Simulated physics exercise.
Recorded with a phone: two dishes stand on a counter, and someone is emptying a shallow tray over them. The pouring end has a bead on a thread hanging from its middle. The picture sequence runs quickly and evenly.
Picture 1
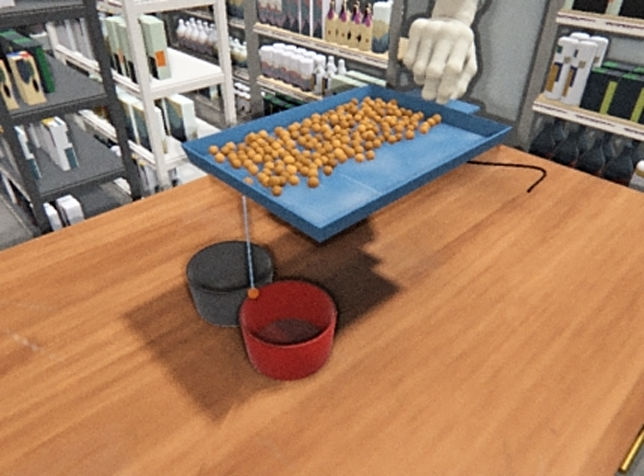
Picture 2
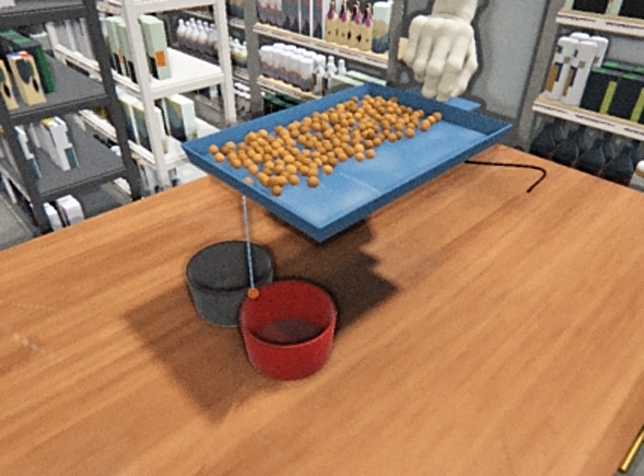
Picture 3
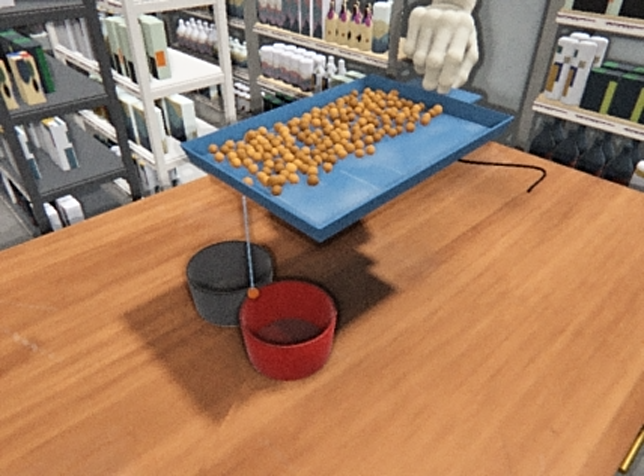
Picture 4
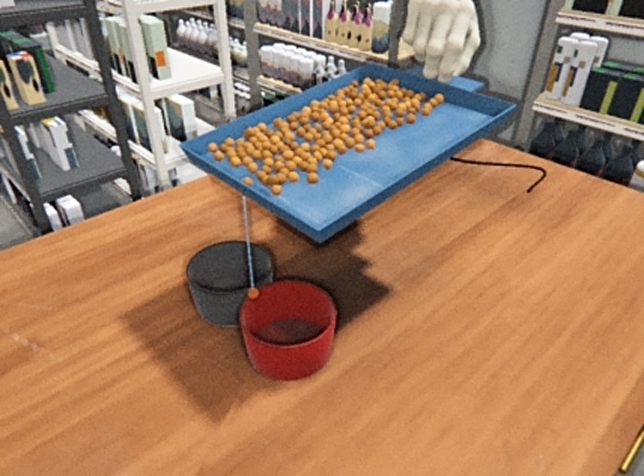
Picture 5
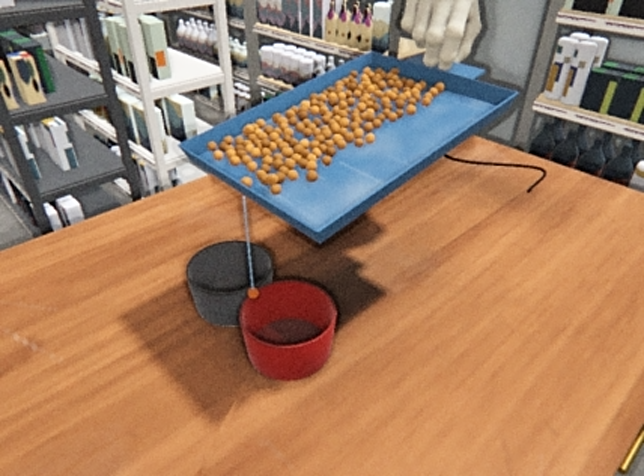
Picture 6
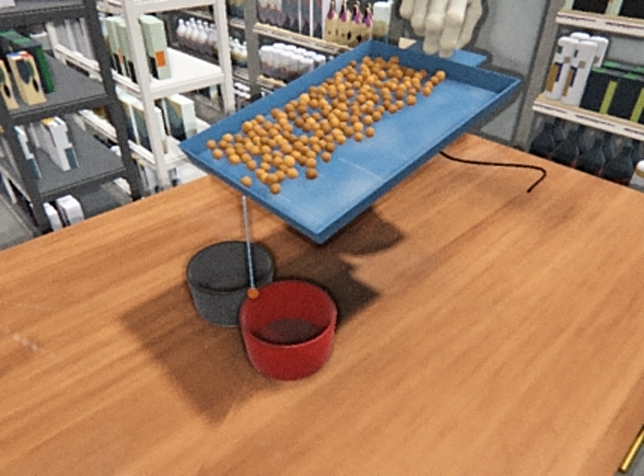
On a wooden counter in front of stocked shelves, a pale hand is at the far end of a blue tray of roasted chickpeas, above a dark dish and a red one. The tray starts level, then its far end rises slightly, while the bead on its thread and both dishes stay still.
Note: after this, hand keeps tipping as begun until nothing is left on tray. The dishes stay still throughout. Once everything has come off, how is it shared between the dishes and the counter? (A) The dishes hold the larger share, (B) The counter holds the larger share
The counter holds the larger share.
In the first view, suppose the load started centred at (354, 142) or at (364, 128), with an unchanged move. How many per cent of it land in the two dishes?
Close to 0 %, followed by close to 0 %.
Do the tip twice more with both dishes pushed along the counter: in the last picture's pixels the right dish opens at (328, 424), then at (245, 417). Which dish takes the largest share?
It comes out as the dish further left in the first try and the dish further left in the second.
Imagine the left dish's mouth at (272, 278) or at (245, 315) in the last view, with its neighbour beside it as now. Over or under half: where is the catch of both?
Shy of half, then shy of half.
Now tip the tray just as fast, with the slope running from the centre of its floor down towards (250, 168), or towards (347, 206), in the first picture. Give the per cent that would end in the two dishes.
I'd say roughly 30 percent with the first slope, 20 percent with the other.
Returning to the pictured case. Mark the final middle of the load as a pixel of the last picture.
Last view, centre at rest - approx. (199, 393).
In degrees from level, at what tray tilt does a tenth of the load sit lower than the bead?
The tilt is near 100° by then.
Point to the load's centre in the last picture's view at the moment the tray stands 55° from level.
The middle of the load sits near (257, 142).
Shortly afterwards, tray tipped steeply; the whole lot on the tray.
Next, tray tipped right over; all but a few on the tray; only a few outside both; a little in the air.
Some moments later, tray tipped past a quarter turn; only a few in the right dish; only a few in the left dish; all but a few outside both.
In the end, tray tipped past a quarter turn; only a few in the right dish; only a few in the left dish; all but a few outside both.
